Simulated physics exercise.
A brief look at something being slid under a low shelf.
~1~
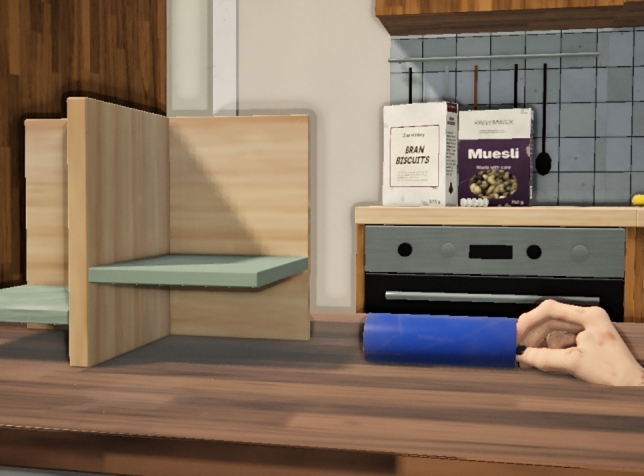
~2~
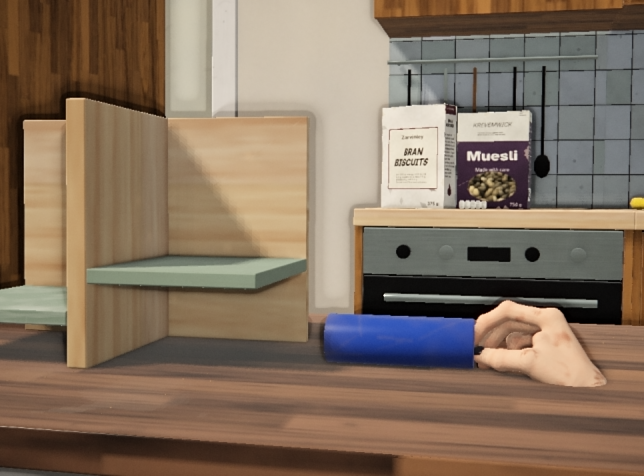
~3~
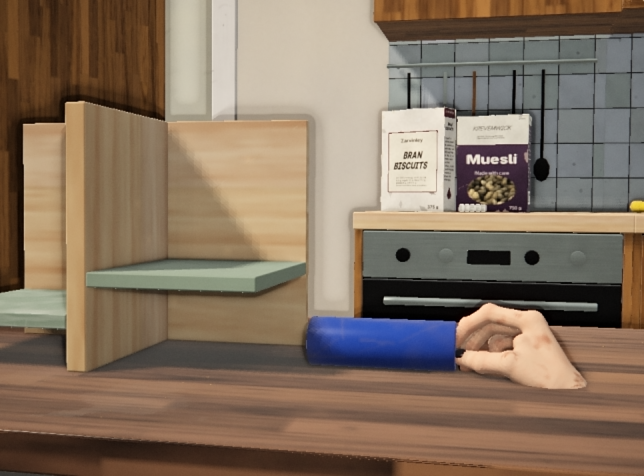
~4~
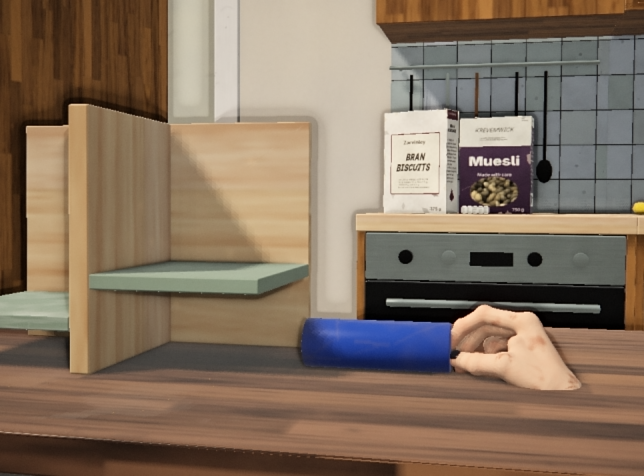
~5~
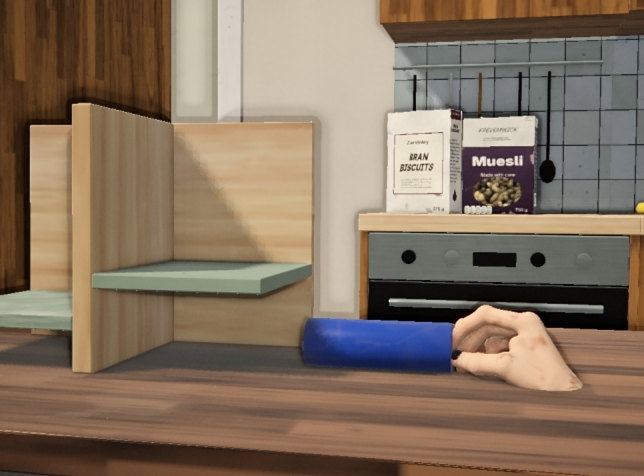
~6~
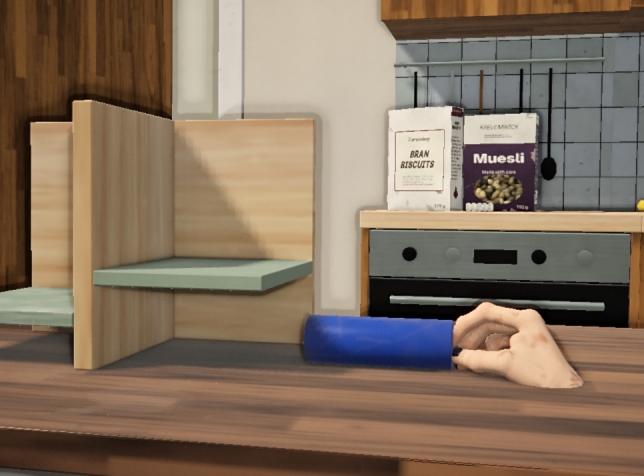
A blue cylinder lies on its side on a dark wooden counter in a kitchen, seen from about counter height, with a hand holding its right end. To the left stands a pale wooden unit with light green shelves, and behind are a white box, a purple muesli box and an oven. The hand slides the cylinder a short way left, then both stay nearly still while the view shifts very slightly.
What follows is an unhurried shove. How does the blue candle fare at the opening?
Most likely it gets in there.
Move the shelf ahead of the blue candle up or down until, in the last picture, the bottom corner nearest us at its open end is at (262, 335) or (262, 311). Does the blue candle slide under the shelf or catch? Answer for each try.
First try it jams, second try it passes under.
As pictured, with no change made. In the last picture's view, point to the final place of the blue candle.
When everything stops, it's near (217, 335).
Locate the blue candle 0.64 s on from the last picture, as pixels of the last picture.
About (286, 338).
Then, 0.34 s after the last picture, blue candle sliding up to the opening near (344, 341).
Then, 0.64 s after the last picture, blue candle part of the way in near (286, 337).
Then, 0.86 s after the last picture, blue candle part of the way in near (244, 336).
At rest, the blue candle slides in, near (217, 334).
